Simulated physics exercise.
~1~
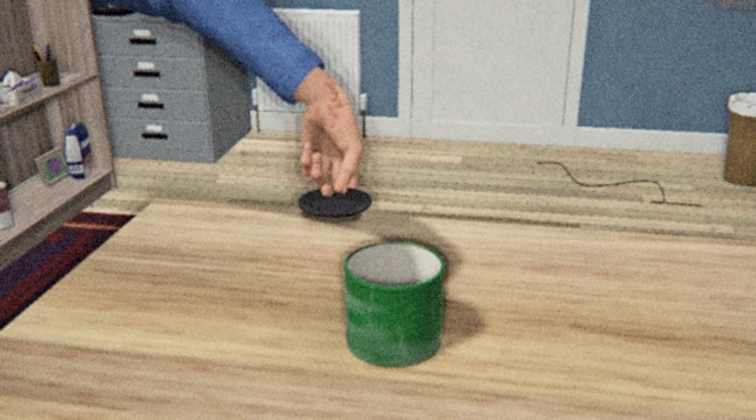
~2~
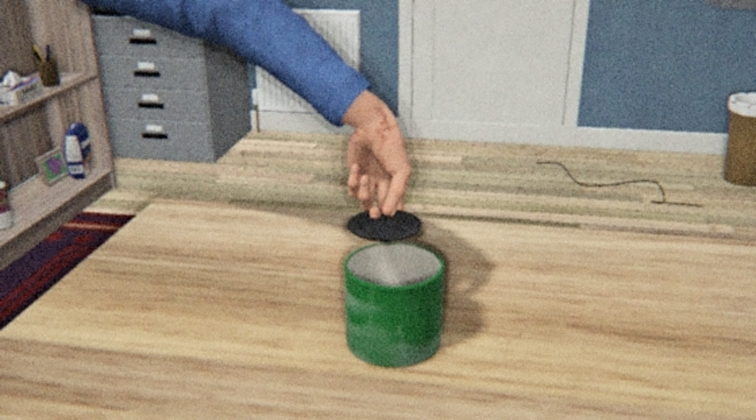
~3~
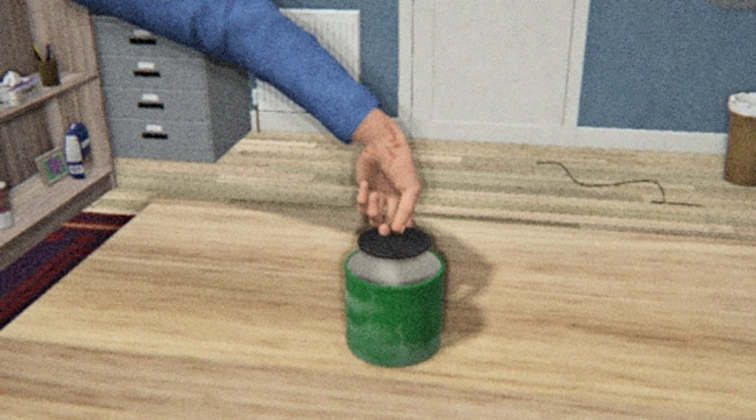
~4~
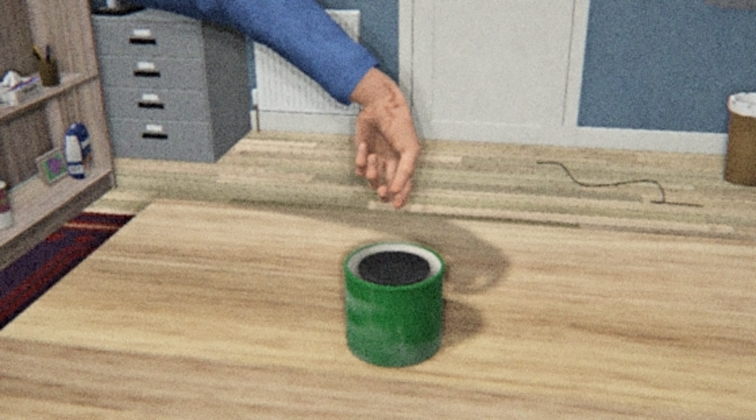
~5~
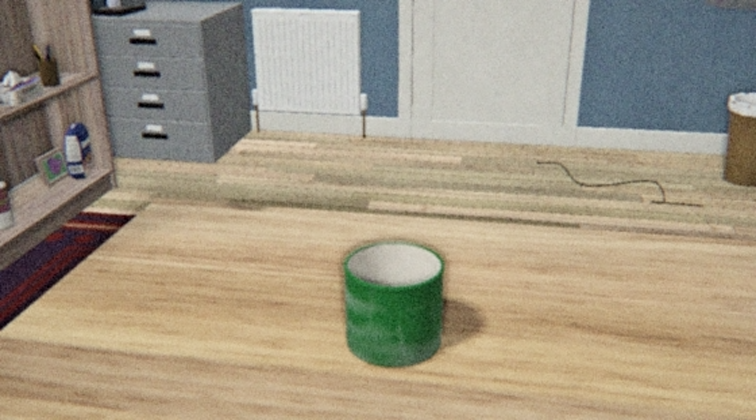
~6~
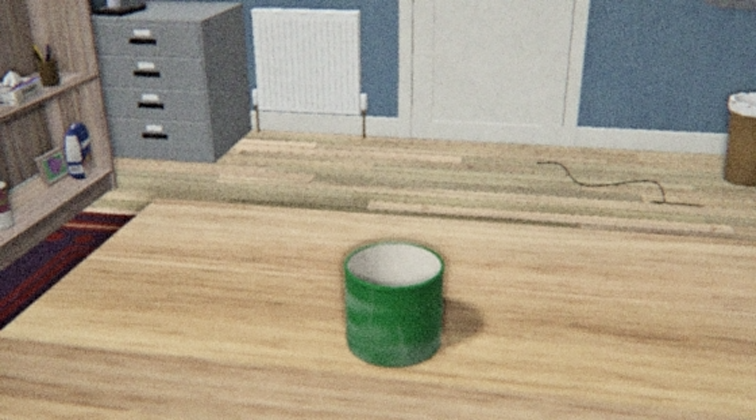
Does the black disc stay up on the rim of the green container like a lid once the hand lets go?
No, the black disc does not stay on top. It slips past the rim and drops down inside the green container.
A hand in a blue sleeve carried a thin black disc right and down over an open green container on a wooden table, then let go and drew back. The disc fell inside, out of sight, and the container stayed put.
